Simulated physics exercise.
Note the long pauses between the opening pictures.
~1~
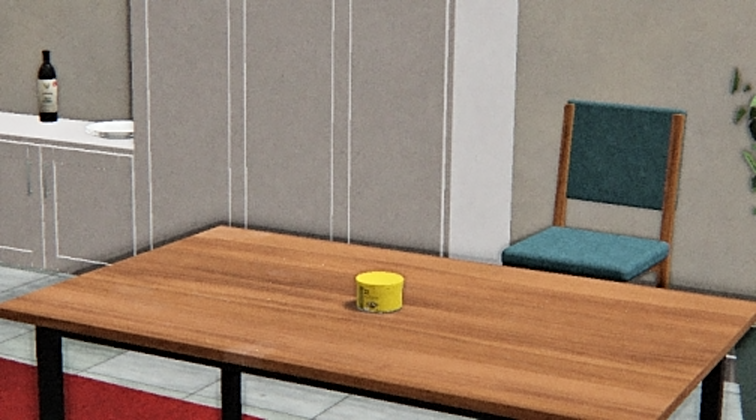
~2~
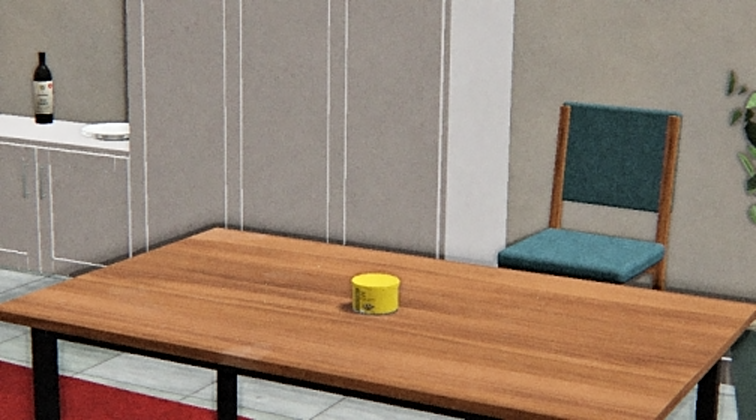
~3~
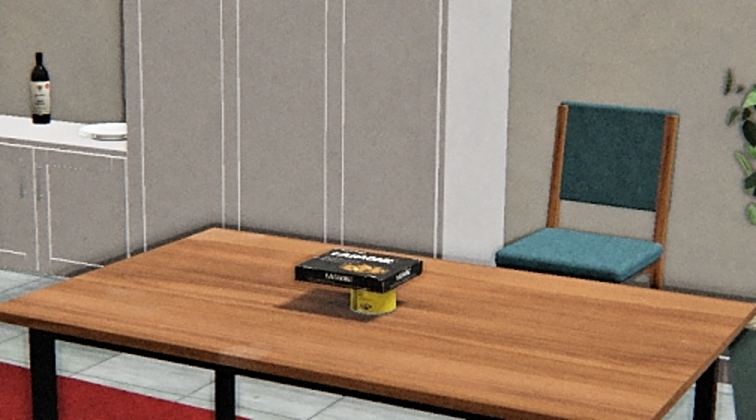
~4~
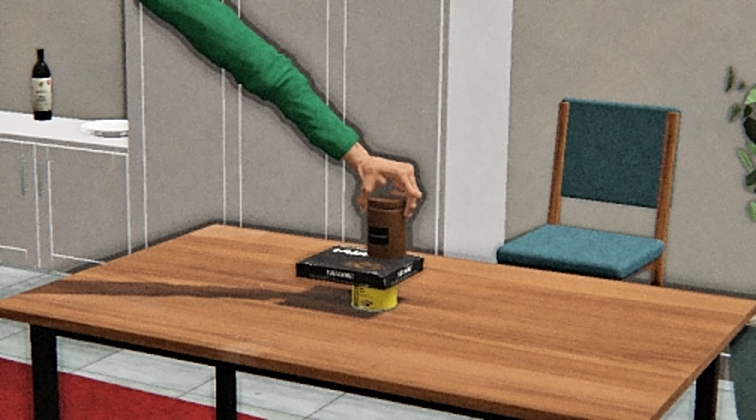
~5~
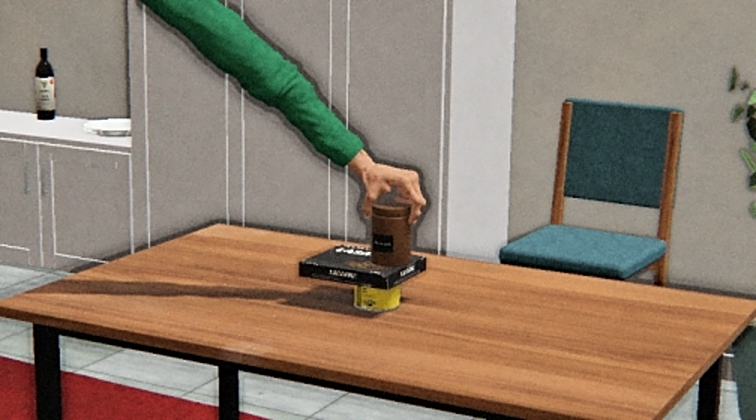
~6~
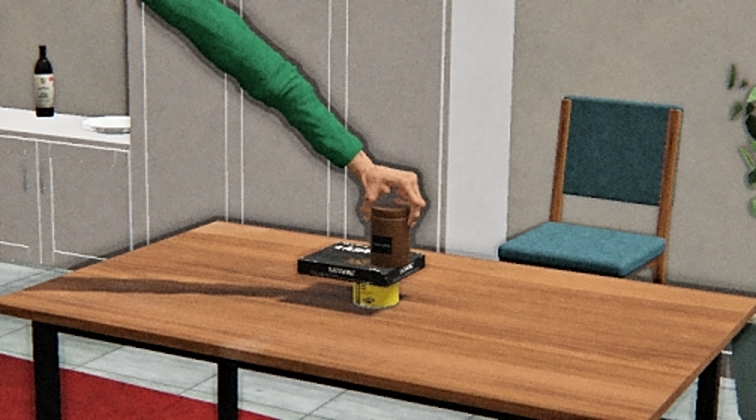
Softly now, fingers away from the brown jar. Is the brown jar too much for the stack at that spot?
No, the stack is sturdy enough.
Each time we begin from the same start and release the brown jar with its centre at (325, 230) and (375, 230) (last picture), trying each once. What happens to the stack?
The stack topples over with the first try and remains upright with the second.
Then, 0.80 s after the last picture, nothing has stirred.
Then, 1.70 s after the last picture, brown jar resting near (391, 235).
At rest, all 3 in place. Seen from the same camera at the end, brown jar near (391, 235). The stack stays up.
